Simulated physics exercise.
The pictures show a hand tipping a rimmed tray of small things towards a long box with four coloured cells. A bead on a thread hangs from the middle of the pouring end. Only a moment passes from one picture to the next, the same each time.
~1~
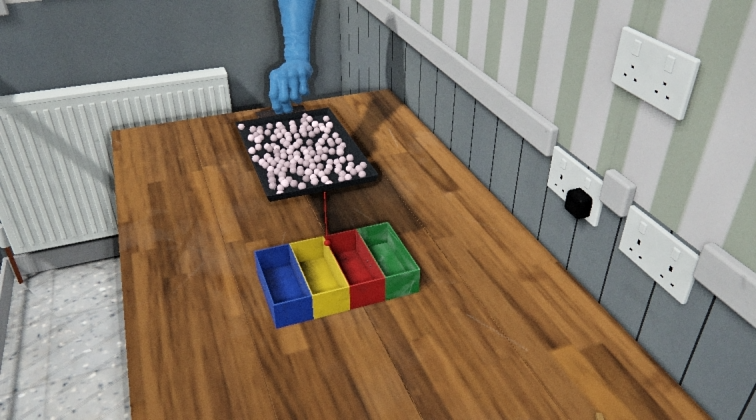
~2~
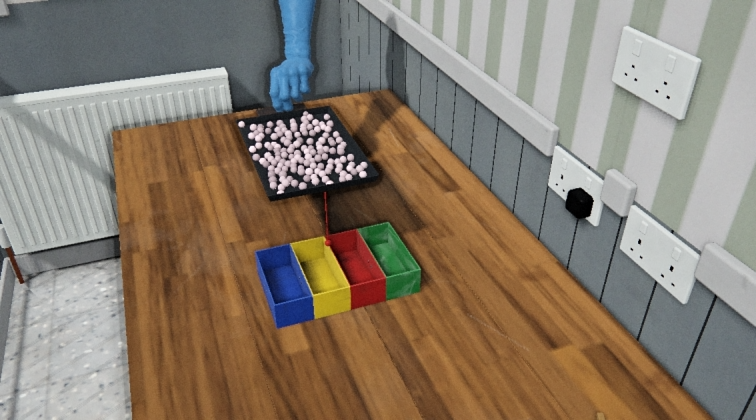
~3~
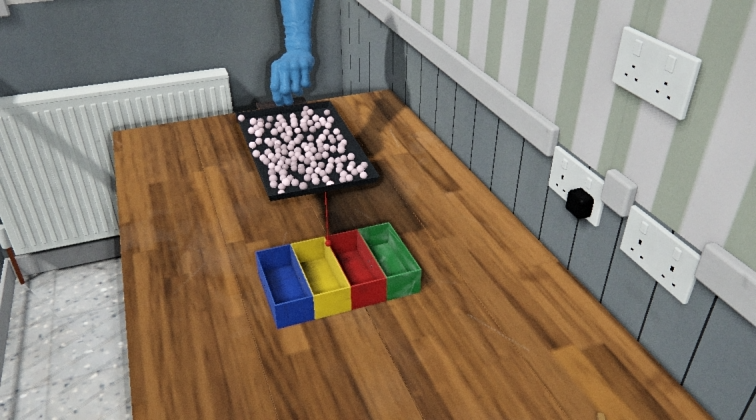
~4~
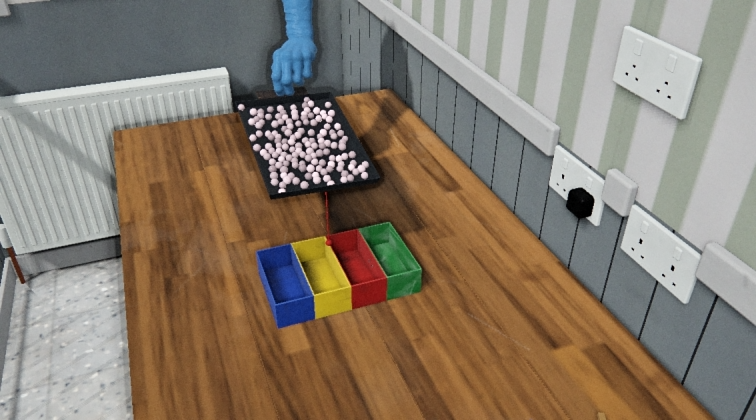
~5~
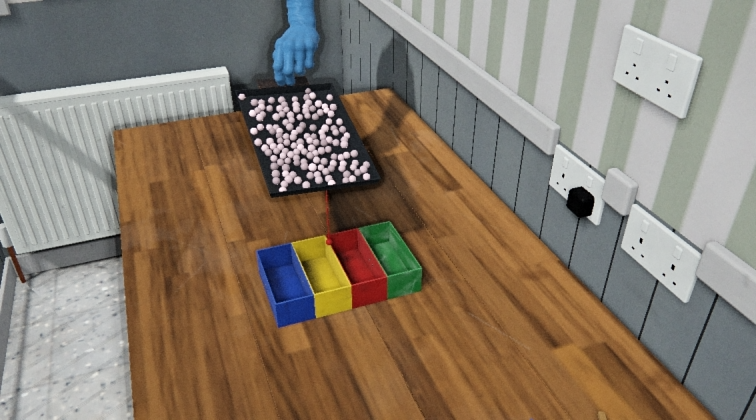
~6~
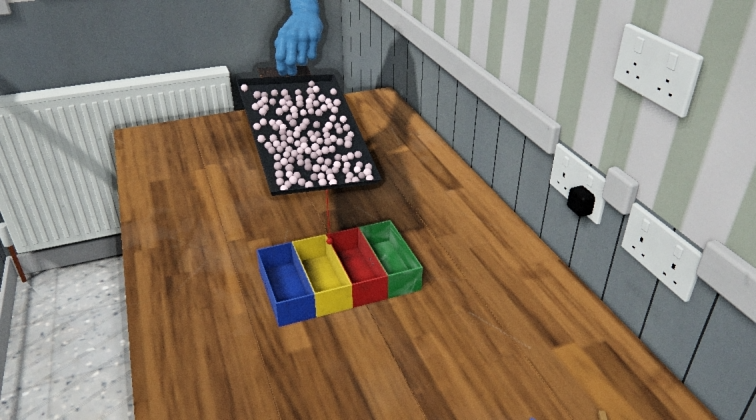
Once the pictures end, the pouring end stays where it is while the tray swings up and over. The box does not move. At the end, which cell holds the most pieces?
Fullest: The green cell.
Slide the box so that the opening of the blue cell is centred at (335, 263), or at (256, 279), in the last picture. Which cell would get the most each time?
The first try: The cell in yellow. The second: The cell in green.
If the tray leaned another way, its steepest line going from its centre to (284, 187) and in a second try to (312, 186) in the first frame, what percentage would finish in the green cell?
In turn 0 and 10 in a hundred.
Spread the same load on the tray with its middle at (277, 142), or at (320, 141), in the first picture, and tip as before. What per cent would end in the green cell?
The first gives 50 %, the second 50 %.
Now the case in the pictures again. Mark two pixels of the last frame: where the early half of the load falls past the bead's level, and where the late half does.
First near (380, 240), later near (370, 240).
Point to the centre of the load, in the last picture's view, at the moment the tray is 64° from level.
Roughly at (357, 190).
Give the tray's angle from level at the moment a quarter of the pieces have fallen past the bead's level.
Around 65° of tilt.
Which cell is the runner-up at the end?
Next in line is the red cell.
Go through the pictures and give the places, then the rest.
Corners of the pouring end near (269, 194) and (375, 174), level; middle of the load near (297, 155), sugar pearls; bead on its thread near (327, 243); blue cell near (294, 310); yellow cell near (331, 300); red cell near (367, 291); green cell near (402, 282), in the first frame.
Corners of the pouring end near (270, 194) and (376, 174), level; middle of the load near (298, 154), in the second frame.
Corners of the pouring end near (270, 194) and (376, 175), tipped barely, lowest at the right corner; middle of the load near (298, 151), in the third frame.
Corners of the pouring end near (271, 193) and (377, 176), tipped a little, lowest at the right corner; middle of the load near (299, 146), in the fourth frame.
Corners of the pouring end near (272, 191) and (378, 177), tipped a little, lowest at the right corner; middle of the load near (300, 142), in the fifth frame.
Corners of the pouring end near (273, 190) and (378, 178), tipped clearly, lowest at the right corner; middle of the load near (304, 140), all but a few on the move; blue cell near (296, 308); yellow cell near (334, 299); red cell near (370, 289); green cell near (405, 281), in the sixth frame.
Shortly afterwards, tray tipped steeply; near half on the tray; a little in the red cell; a little in the green cell; only a few in the yellow cell; near a quarter falling or outside the box.
Next, tray tipped past a quarter turn; near half in the green cell; near a third in the red cell; a little in the yellow cell; only a few in the blue cell; a little falling or outside the box.
Some moments later, tray tipped past a quarter turn; near half in the green cell; near a third in the red cell; a little in the yellow cell; only a few in the blue cell; a little falling or outside the box.
In the end, tray tipped past a quarter turn; near half in the green cell; near a third in the red cell; a little in the yellow cell; only a few in the blue cell; a little outside the box.
